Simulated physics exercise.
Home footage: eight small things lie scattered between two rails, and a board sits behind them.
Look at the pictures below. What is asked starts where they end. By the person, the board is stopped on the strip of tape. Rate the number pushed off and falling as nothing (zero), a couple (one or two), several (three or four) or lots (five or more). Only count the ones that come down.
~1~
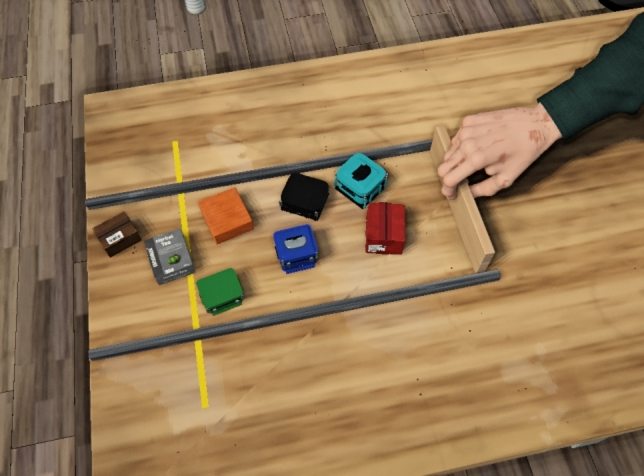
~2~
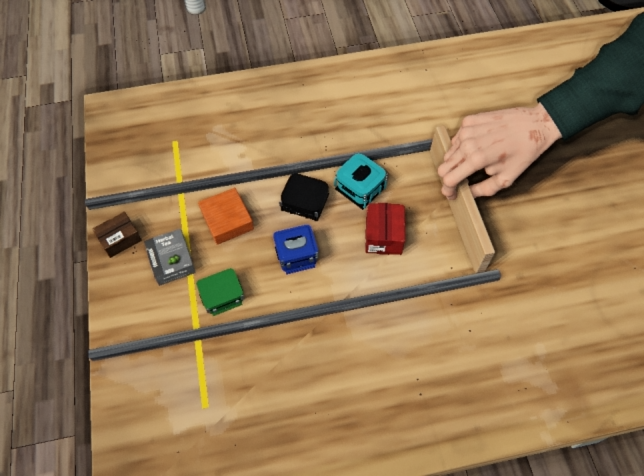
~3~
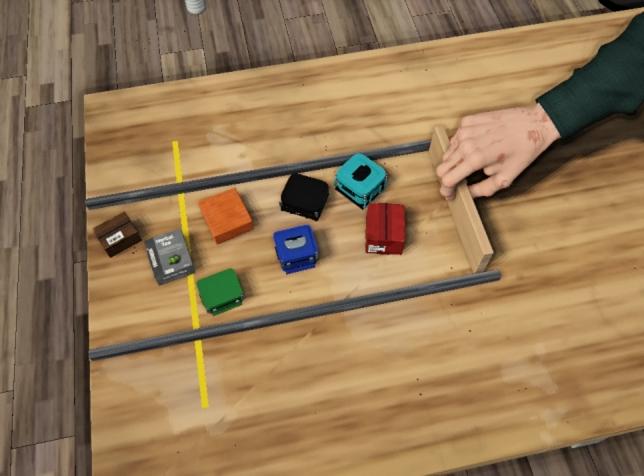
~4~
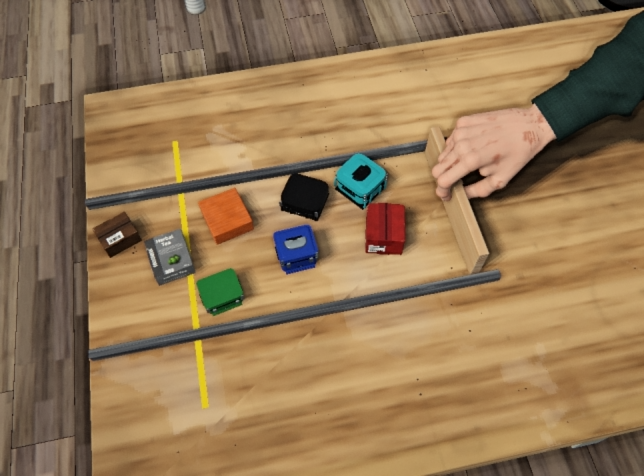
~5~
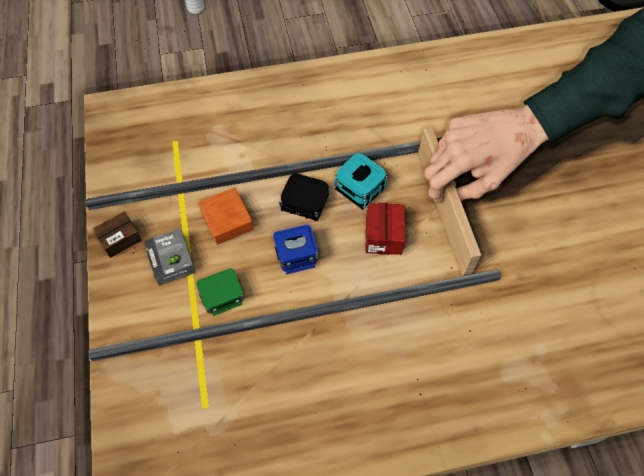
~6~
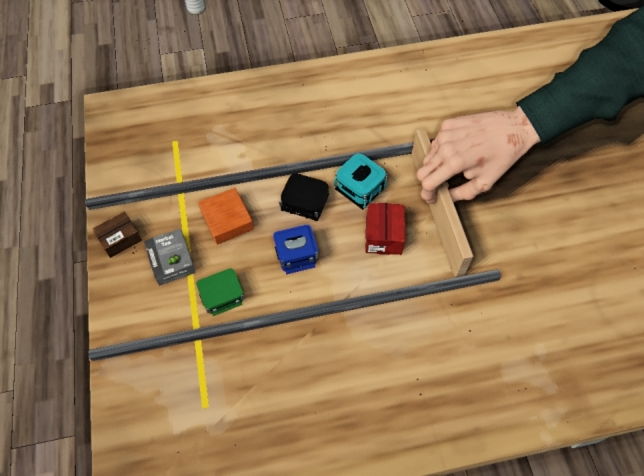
It is a couple.
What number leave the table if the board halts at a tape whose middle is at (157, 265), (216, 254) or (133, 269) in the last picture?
Counts per try: 3; 1; 5.
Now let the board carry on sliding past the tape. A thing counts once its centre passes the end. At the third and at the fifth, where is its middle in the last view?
At (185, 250) for the third, at (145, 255) for the fifth.
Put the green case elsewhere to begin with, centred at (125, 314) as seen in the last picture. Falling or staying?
Here the green case sits tight.
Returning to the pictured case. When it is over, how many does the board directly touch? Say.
That makes 3.
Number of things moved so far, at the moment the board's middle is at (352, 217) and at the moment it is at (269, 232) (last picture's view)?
Counting first: 3, next 7.
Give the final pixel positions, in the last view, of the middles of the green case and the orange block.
The green case comes to rest at (177, 313), and the orange block comes to rest at (85, 255).
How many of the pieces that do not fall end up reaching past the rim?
Result: 2.
Early on, none off yet; brown box at rest near (117, 235); grey box at rest near (170, 257); green case at rest near (221, 292).
Finally, the number that fall off is one or two; lost, brown box.
